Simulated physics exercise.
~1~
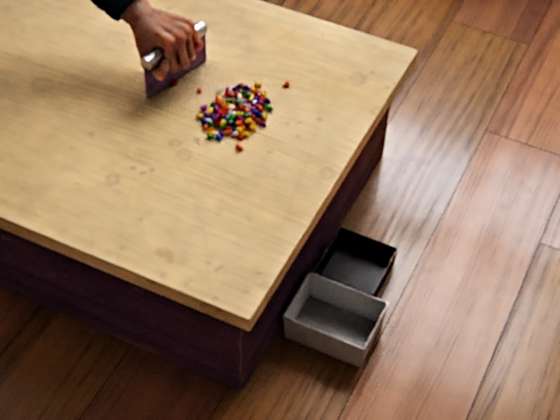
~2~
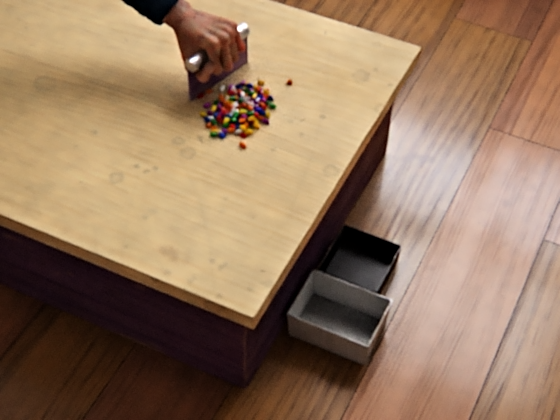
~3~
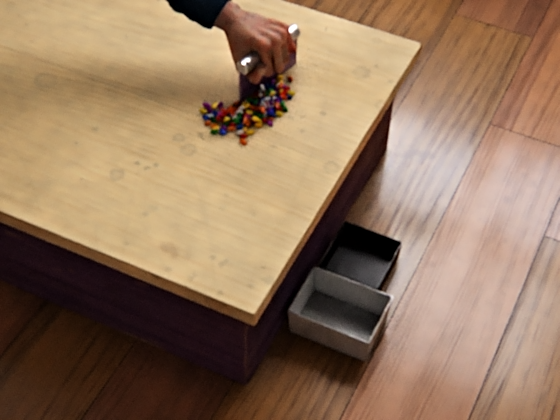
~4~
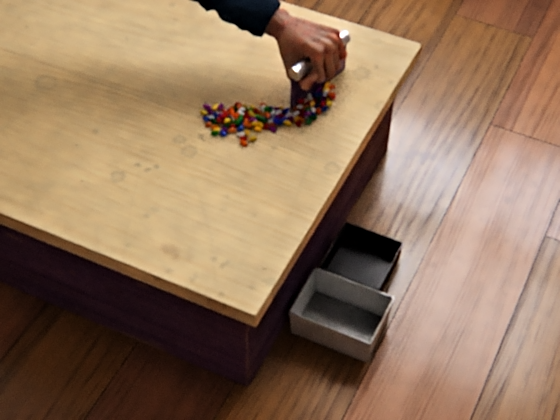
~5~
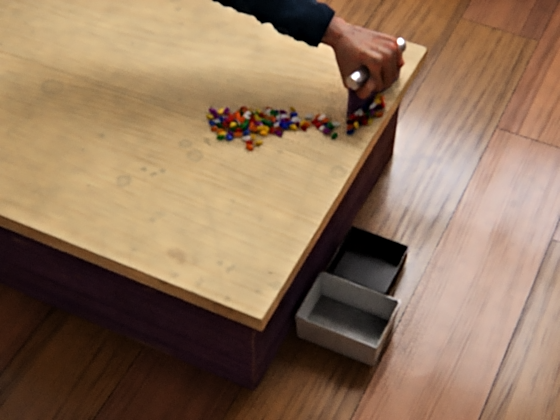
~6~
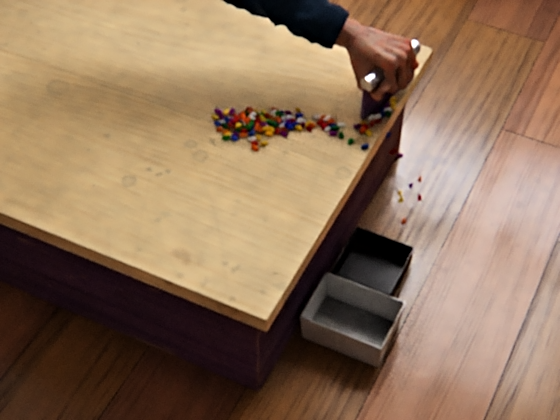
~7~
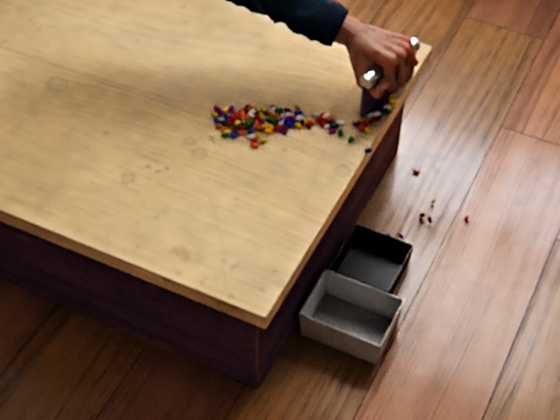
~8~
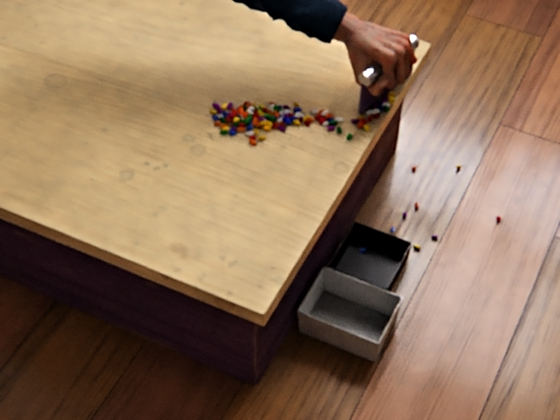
A hand sliding a scraper rightward through colourful jelly beans, stopping at the table's edge as a few drop to the floor.
